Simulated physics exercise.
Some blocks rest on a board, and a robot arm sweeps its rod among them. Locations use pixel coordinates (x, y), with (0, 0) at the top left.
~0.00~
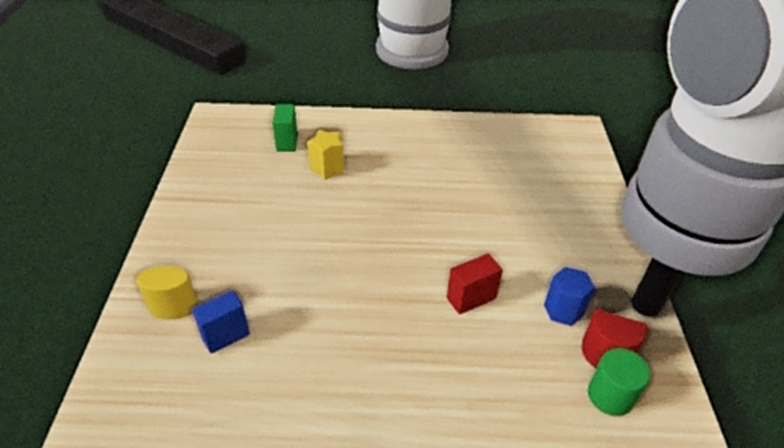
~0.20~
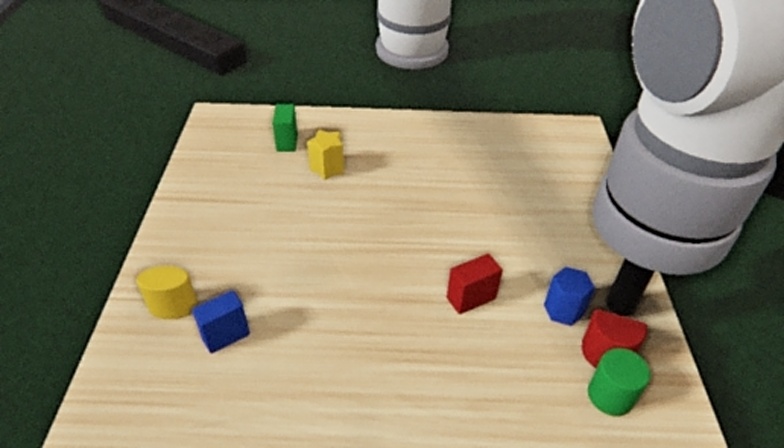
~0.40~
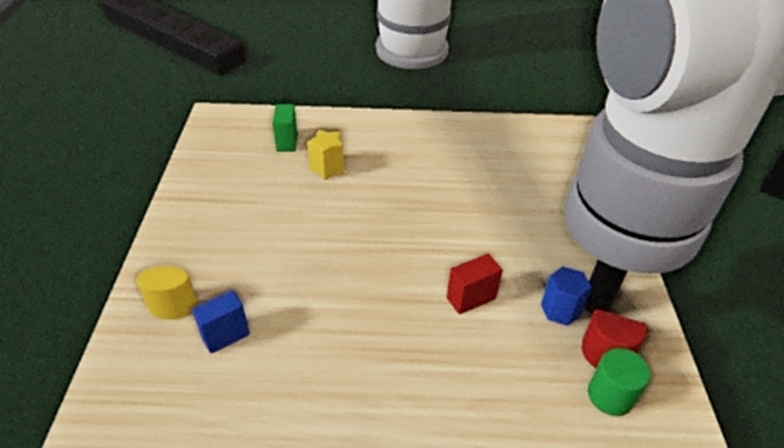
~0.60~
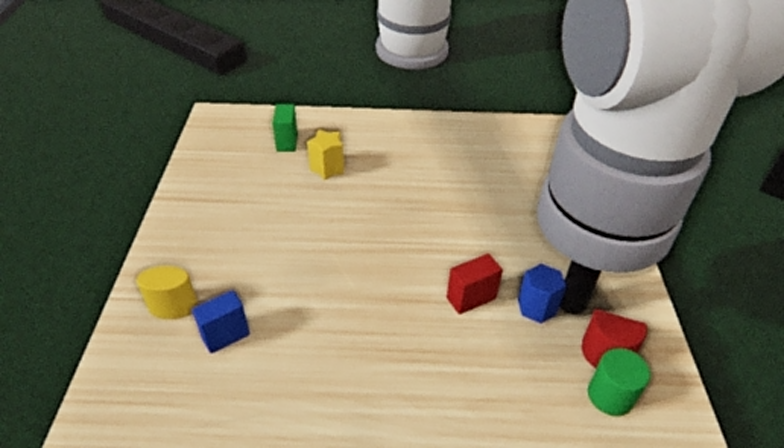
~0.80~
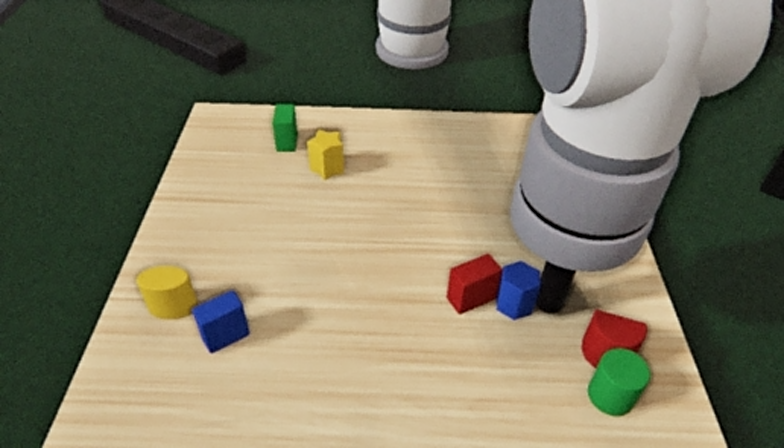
A robot arm's black rod moves left across the right side of a wooden board, passing just behind a red half-round block and reaching a blue six-sided block. It pushes the blue block left until it sits right beside the red rectangular block, while the other blocks stay still.
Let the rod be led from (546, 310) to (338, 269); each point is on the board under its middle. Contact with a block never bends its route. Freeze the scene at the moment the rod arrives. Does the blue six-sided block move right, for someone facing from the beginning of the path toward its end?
Answer: Yes.
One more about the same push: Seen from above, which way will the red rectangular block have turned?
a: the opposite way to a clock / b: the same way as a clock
a
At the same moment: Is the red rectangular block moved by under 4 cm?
No, that is not what happens.
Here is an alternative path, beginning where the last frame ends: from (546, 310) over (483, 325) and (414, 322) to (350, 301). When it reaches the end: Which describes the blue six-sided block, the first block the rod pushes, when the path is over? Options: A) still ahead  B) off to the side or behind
Option B.
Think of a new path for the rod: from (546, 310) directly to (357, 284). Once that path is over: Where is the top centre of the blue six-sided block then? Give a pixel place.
The middle of the upper face of the blue six-sided block will lie at about (449, 242) in the picture.
The first path, step by step. One third of the way, rod (475, 289); red rectangular block (428, 256), turned 85° anticlockwise; blue six-sided block (456, 246), turned 35° clockwise.
Two thirds of the way, rod (405, 275); red rectangular block (378, 253), turned 75° anticlockwise; blue six-sided block (436, 233), turned 95° clockwise.
At the end, rod (338, 263); red rectangular block (310, 248), turned 100° anticlockwise; blue six-sided block (436, 233), turned 95° clockwise; red half-round block still.
